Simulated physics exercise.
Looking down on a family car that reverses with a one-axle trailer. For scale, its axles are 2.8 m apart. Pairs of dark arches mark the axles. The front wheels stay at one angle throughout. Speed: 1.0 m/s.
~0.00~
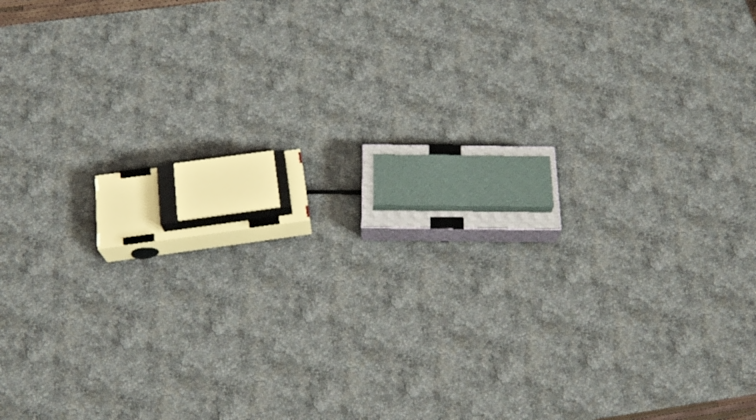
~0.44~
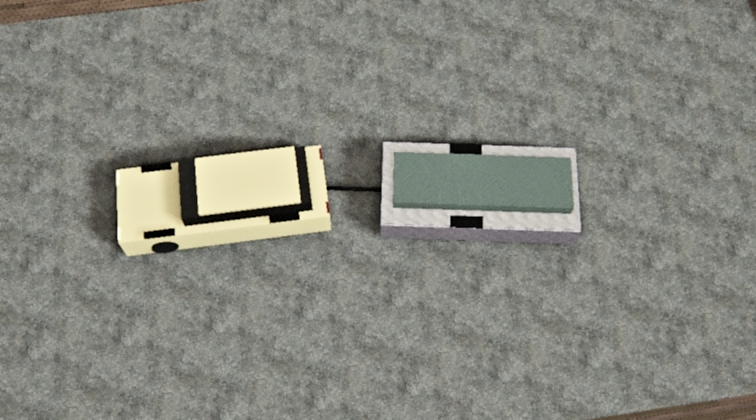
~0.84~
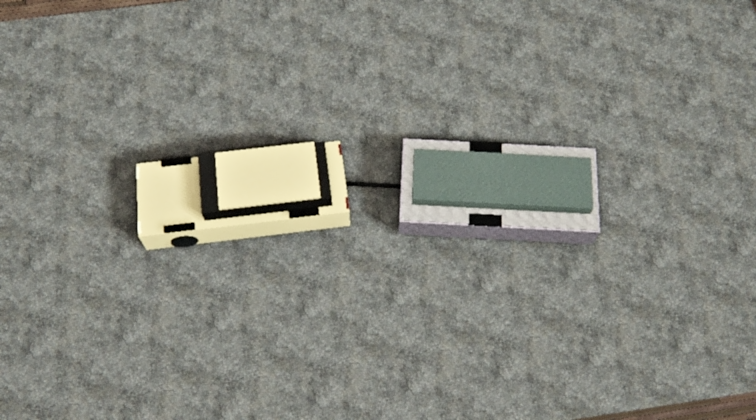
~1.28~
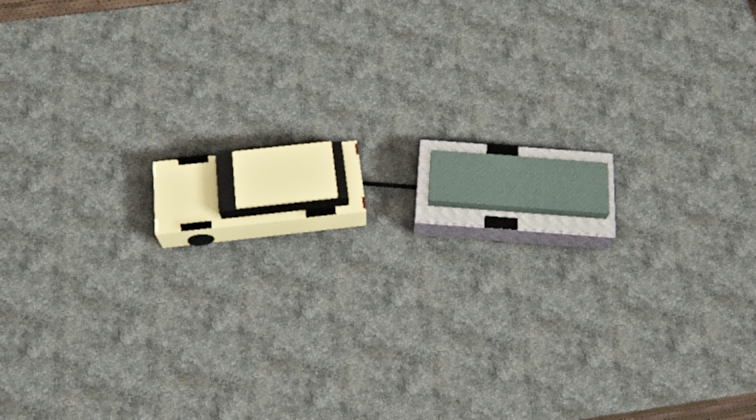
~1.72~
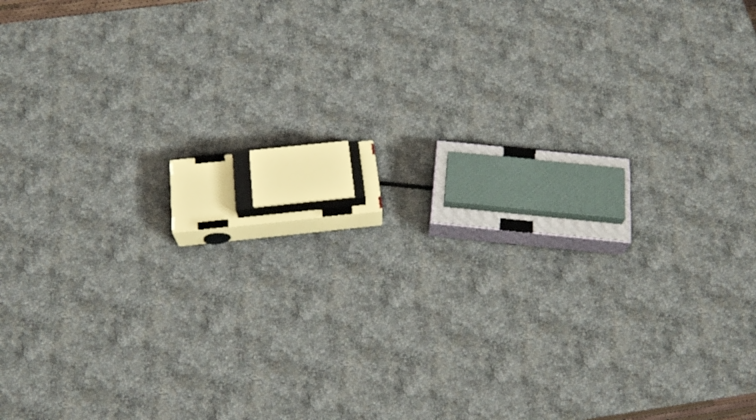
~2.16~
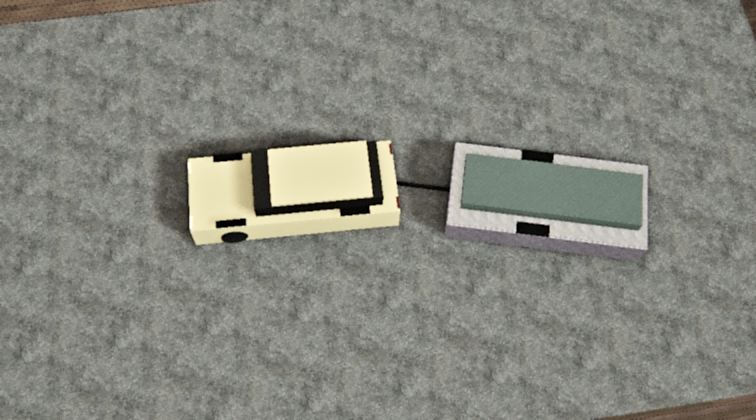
On a gray surface, a pale yellow car slowly backs a trailer to the right.
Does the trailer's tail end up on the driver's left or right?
To the left-hand side of the car.
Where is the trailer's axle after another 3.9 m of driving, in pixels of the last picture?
Around (692, 239).
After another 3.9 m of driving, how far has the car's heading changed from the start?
Some 6°.
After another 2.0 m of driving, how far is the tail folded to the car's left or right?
About 20° to the car's left.
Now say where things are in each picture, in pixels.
Car's middle (196, 190), trailer's axle (446, 186); tail 9° to the car's left; front wheels 3° left, in the first frame.
Car's middle (217, 185), trailer's axle (466, 185); tail 10° to the car's left, in the second frame.
Car's middle (237, 179), trailer's axle (485, 183); tail 11° to the car's left, in the third frame.
Car's middle (254, 178), trailer's axle (502, 186); tail 12° to the car's left, in the fourth frame.
Car's middle (271, 177), trailer's axle (518, 189); tail 13° to the car's left, in the fifth frame.
Car's middle (289, 176), trailer's axle (535, 192); tail 14° to the car's left, in the sixth frame.
Then, 4.1 s in, the tail is 22° to the car's left, the car has turned 5° and the trailer's axle is at (618, 208) of the last picture.
Then, 6.1 s in, the tail is 36° to the car's left, the car has turned 7° and the trailer's axle is at (692, 239) of the last picture.
Then, 8.1 s in, the tail is 60° to the car's left, the car has turned 9° and the trailer's axle is at (743, 280) of the last picture; it has jack-knifed.
